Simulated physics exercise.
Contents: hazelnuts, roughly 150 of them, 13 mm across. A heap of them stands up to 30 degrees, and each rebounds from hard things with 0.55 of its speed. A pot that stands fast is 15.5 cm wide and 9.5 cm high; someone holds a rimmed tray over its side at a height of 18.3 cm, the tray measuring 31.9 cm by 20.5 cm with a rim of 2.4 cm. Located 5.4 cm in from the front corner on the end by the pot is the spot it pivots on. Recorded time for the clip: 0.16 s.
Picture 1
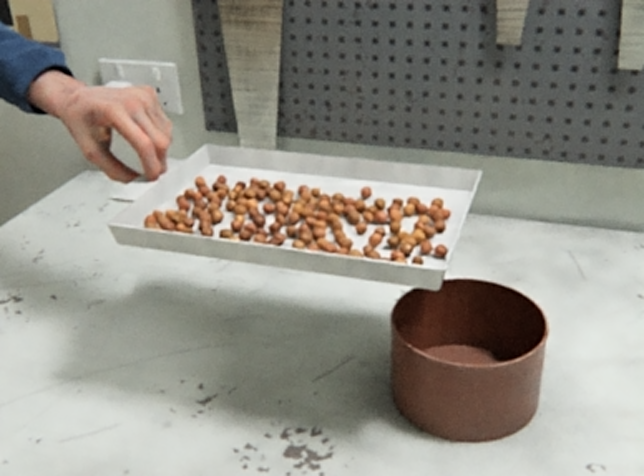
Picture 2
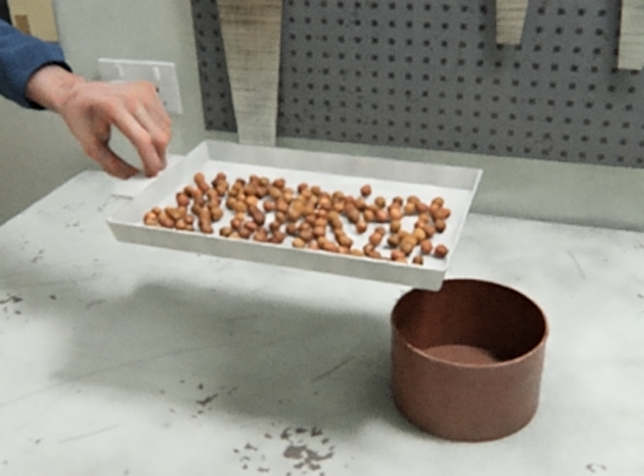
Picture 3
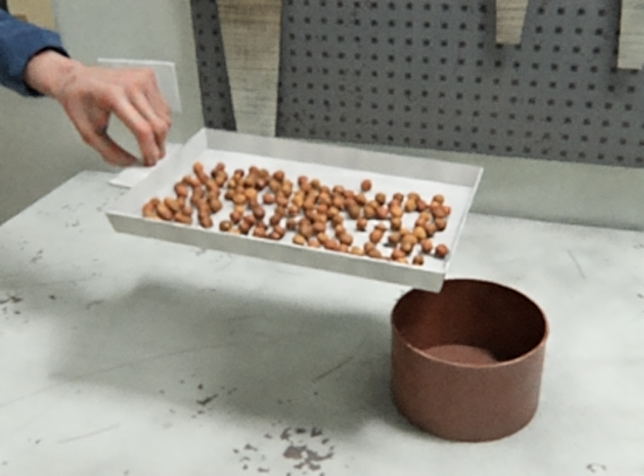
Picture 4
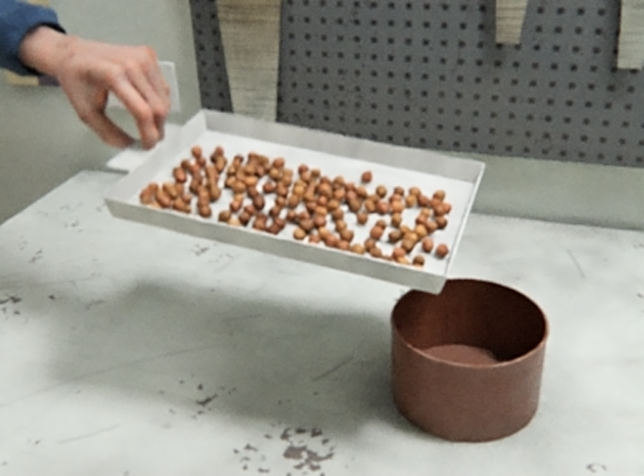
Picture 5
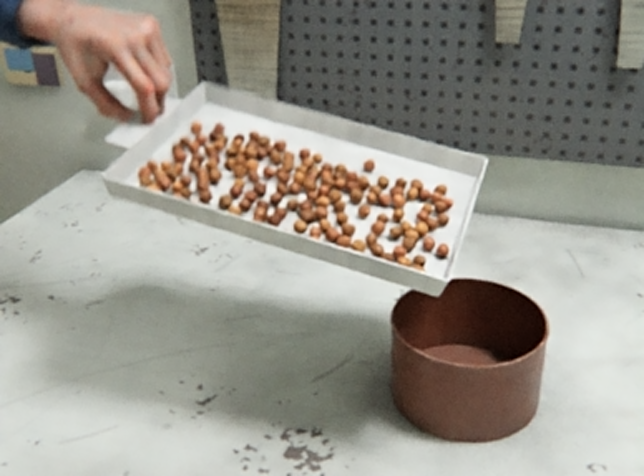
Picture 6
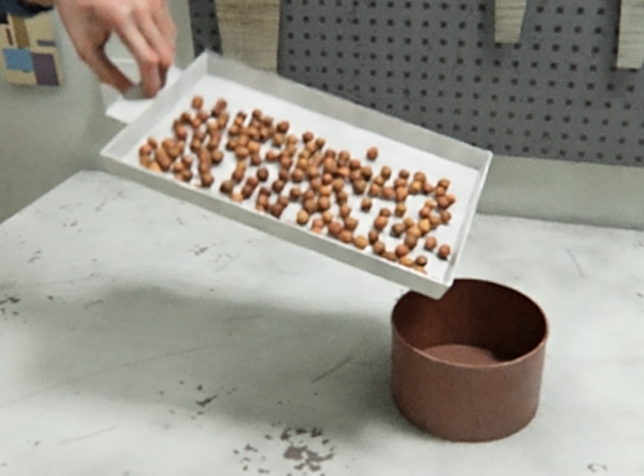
A hand in a blue sleeve at the upper left slowly raises the left end of a white rimmed tray, tilting it down to the right while the small brown balls keep their scattered spread. A reddish-brown round pot stands still below the tray's right corner. The still camera looks slightly down on a scuffed pale tabletop before a grey perforated board.
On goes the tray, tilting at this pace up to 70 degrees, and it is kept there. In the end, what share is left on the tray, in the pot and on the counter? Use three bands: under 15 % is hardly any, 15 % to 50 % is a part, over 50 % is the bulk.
Shares - left on the tray: A part; pot: Hardly any; counter: The bulk.
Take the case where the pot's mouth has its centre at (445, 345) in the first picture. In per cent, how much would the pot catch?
I'd expect near 20 per cent.
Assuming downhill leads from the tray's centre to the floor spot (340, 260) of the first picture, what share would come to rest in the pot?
My guess is roughly 0 percent.
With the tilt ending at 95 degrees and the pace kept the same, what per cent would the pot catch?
In that case some 5 per cent.
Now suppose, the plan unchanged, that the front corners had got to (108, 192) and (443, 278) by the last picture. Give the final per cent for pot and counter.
Pot 0 % / counter 60 %.
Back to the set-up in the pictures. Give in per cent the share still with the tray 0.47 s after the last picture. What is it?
Roughly 40 per cent.
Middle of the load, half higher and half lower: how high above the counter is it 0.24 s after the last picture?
The halfway mark is near 28 cm.
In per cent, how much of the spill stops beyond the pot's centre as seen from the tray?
That comes to roughly 90 percent.
Then, 0.15 s after the last picture, tilt 48 degrees; the tray holds 100 %, the pot 0 %.
Then, 0.24 s after the last picture, tilt 64 degrees; the tray holds 100 %, the pot 0 %.
Then, 0.47 s after the last picture, tilt 70 degrees; the tray holds 40 %, the pot 0 %.
In the end, tray 25 %, pot 0 %, counter 70 %.
